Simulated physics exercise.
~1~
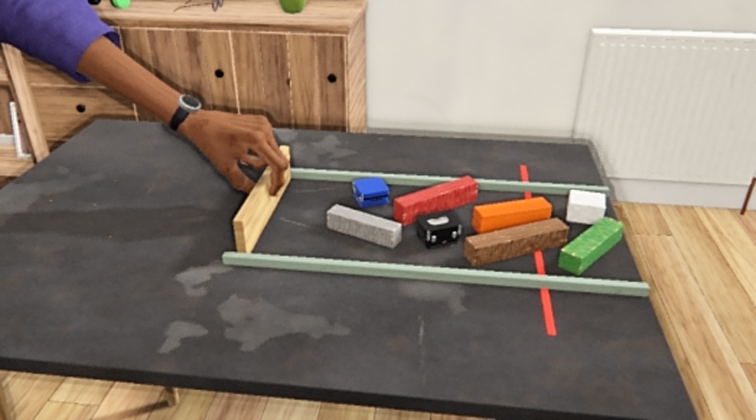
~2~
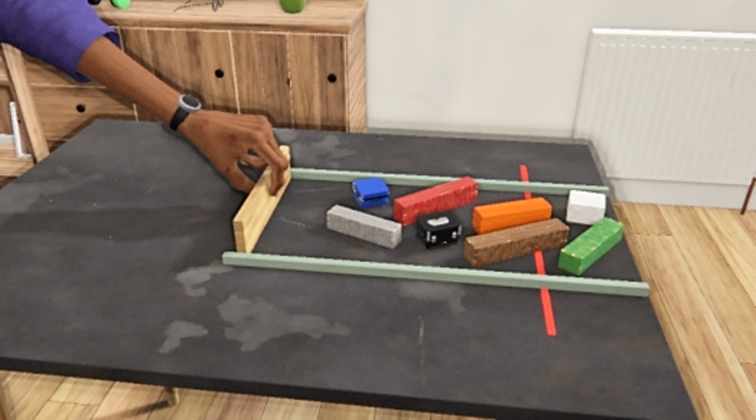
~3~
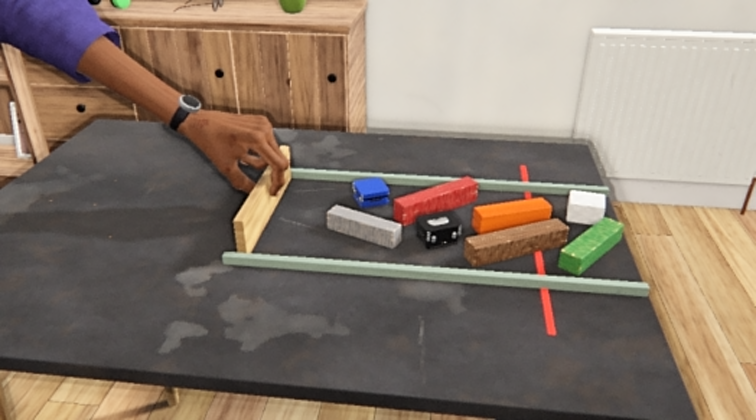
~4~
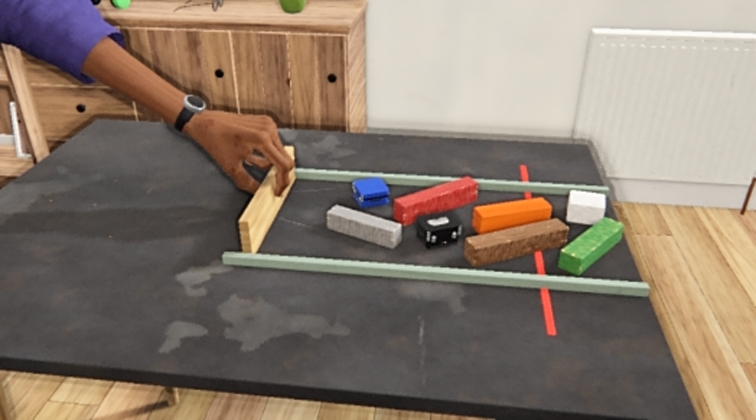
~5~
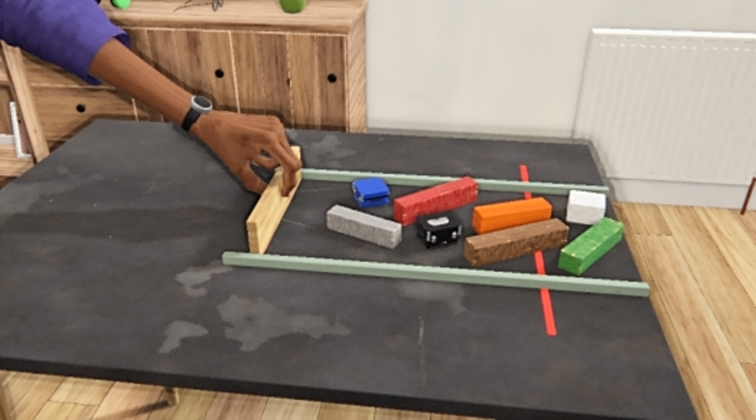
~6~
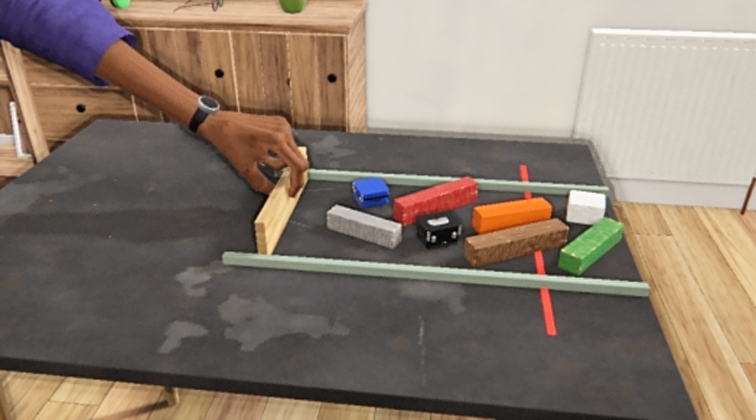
At the start, a hand holds a wooden board upright at the left of a channel between two pale green rails, with coloured bars and blocks scattered to its right. The hand then slides the board slightly rightward, narrowing the gap, while the pieces stay still.
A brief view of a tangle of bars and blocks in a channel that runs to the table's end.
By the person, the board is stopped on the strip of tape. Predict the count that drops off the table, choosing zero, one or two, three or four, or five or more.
Lost: One or two.
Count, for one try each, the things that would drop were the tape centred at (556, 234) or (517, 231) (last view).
The counts: 2 and 1.
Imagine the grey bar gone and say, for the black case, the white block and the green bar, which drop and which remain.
Result - black case: Up; white block: Gone; green bar: Up.
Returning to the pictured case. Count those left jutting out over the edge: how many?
Overhanging: 2.
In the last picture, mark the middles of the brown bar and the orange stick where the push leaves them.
You'll see the brown bar at (604, 251), with the orange stick at (593, 211).
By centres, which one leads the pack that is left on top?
The green bar is it.
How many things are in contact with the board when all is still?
2 in contact.
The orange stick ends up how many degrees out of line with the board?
Roughly 25°.
Early on, none off yet; white block at rest near (586, 208); green bar at rest near (592, 245); brown bar at rest near (517, 242).
Finally, the number that fall off is one or two; lost, white block.
